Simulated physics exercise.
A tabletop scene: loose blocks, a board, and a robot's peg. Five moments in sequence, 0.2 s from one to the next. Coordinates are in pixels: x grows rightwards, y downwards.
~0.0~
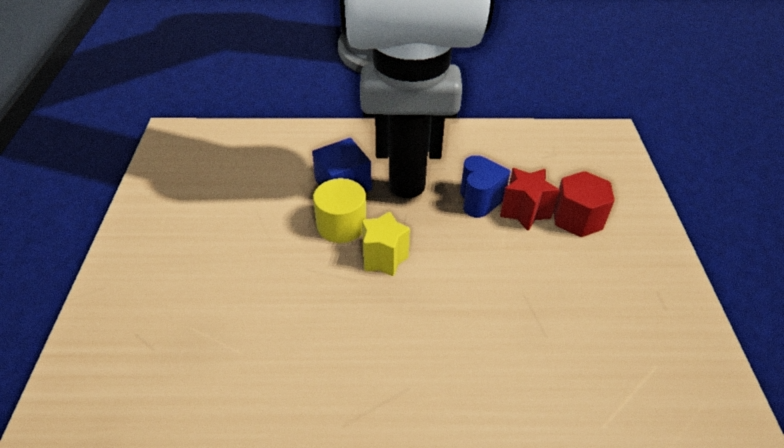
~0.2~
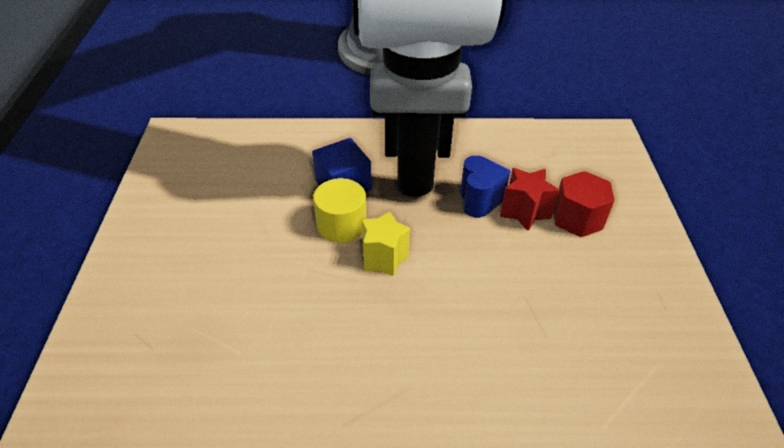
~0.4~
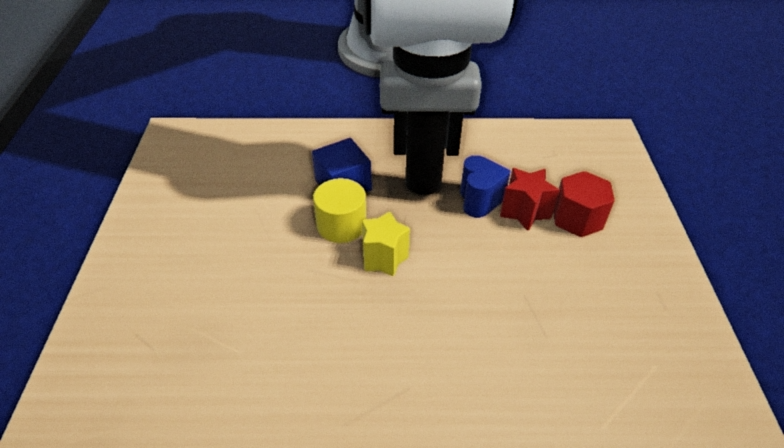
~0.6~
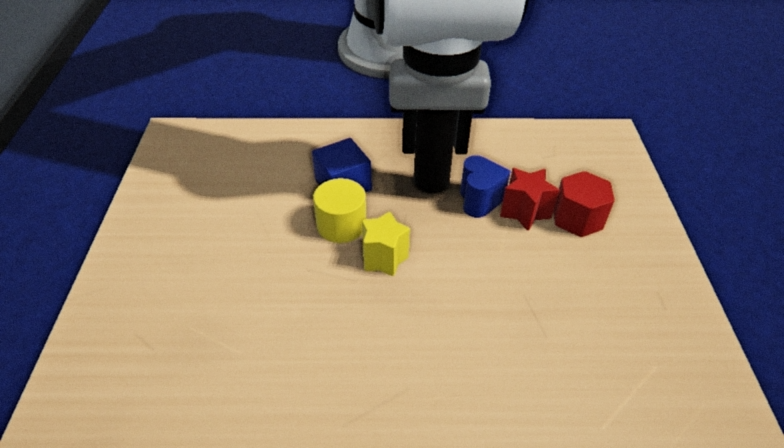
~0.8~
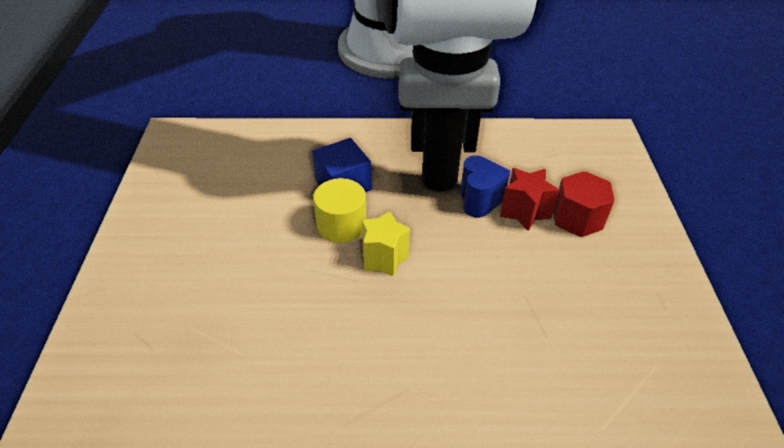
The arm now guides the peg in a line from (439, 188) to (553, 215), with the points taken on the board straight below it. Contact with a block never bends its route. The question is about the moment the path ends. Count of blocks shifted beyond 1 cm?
I'd say three or more blocks get shifted by more than about 1 cm.
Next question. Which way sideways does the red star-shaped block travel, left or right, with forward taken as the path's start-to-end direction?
It slides rightward.
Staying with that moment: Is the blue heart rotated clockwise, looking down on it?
The answer is yes.
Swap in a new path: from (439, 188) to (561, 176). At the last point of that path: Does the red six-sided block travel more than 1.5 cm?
No, I don't think so.
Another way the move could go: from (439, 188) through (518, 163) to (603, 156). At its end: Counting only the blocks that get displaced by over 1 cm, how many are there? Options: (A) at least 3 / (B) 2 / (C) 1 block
C - 1 block.
What follows on the original path. One third of the way, peg (478, 189); blue heart (516, 184), turned 25° clockwise; red star-shaped block (560, 197); red six-sided block (604, 193), turned 30° anticlockwise.
Two thirds of the way, peg (516, 198); blue heart (537, 201), turned 75° clockwise; red star-shaped block (585, 217), turned 25° anticlockwise; red six-sided block (615, 196), turned 50° anticlockwise.
At the end, peg (555, 207); blue four-sided block not moved; blue heart (550, 209), turned 120° clockwise; red star-shaped block (594, 226), turned 50° anticlockwise; red six-sided block (615, 196), turned 55° anticlockwise.
